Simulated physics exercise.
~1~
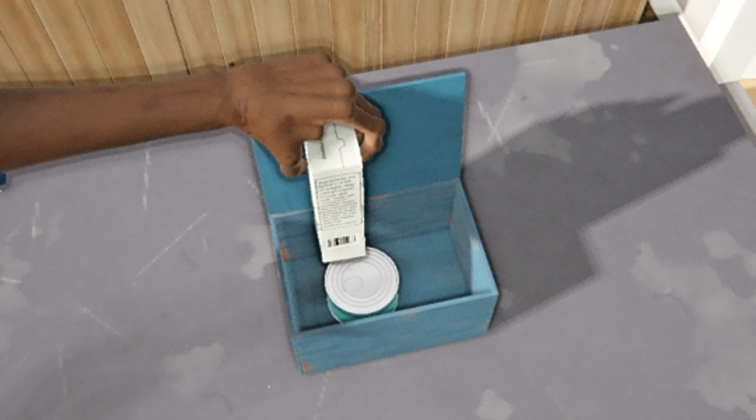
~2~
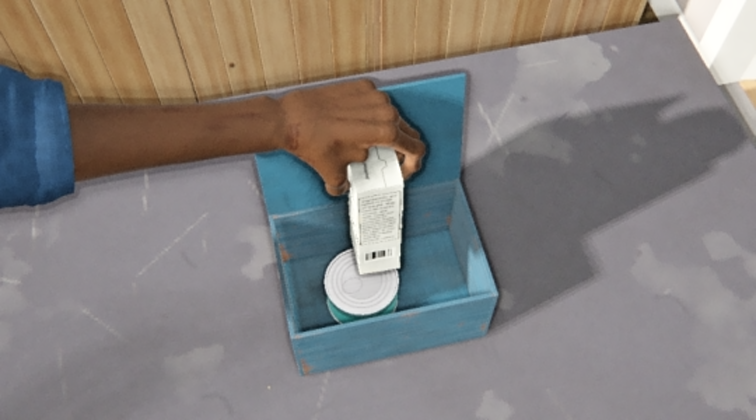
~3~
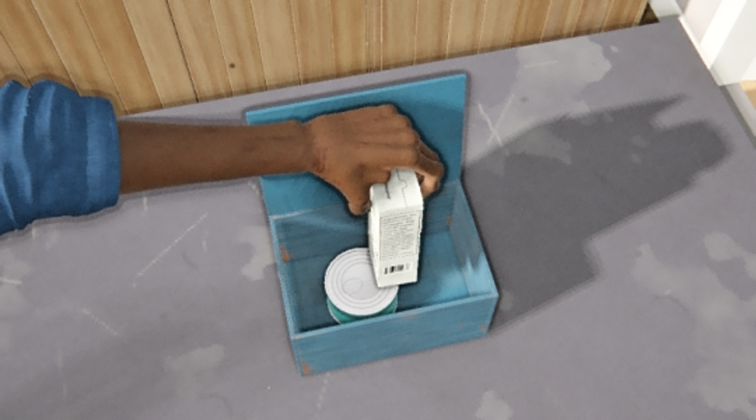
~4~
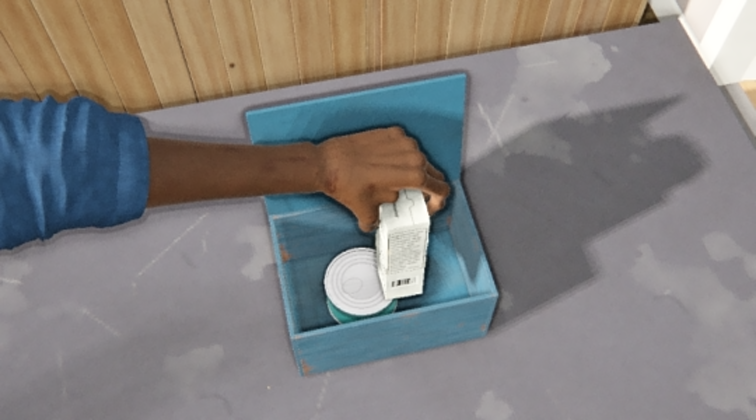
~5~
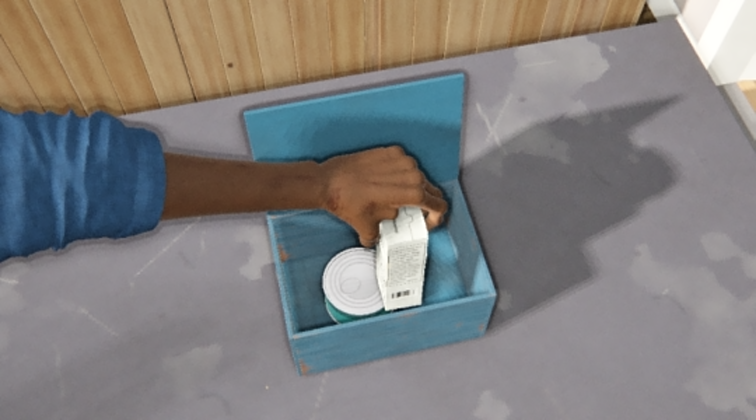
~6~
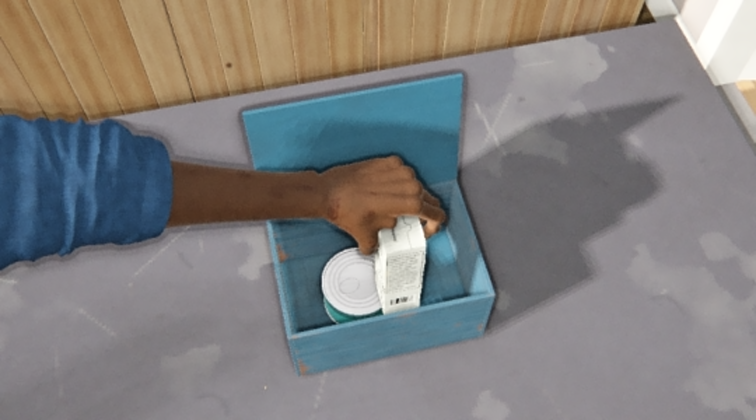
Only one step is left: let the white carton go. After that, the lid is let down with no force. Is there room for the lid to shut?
Well, the lid can't go all the way down, see.
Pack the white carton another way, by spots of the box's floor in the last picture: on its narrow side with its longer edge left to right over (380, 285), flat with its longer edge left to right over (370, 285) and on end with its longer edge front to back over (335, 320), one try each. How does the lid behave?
Closed, Closed, Open.
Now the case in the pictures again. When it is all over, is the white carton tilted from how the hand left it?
At the finish the white carton goes crooked.
Then, 0.50 s later than the last frame, white carton tilted by 44° near (446, 277).
Then, 1.20 s later than the last frame, lid starting down; white carton tilted by 47° near (446, 274).
Then, 1.60 s later than the last frame, lid 60° above the rim; white carton tilted by 47° near (446, 274).
Then, 1.90 s later than the last frame, lid 41° above the rim; white carton tilted by 46° near (446, 274).
When it is over, lid 31° above the rim; lying over in the box, white carton; turquoise tub as before. End places, in pixels of the last picture, white carton near (445, 276).
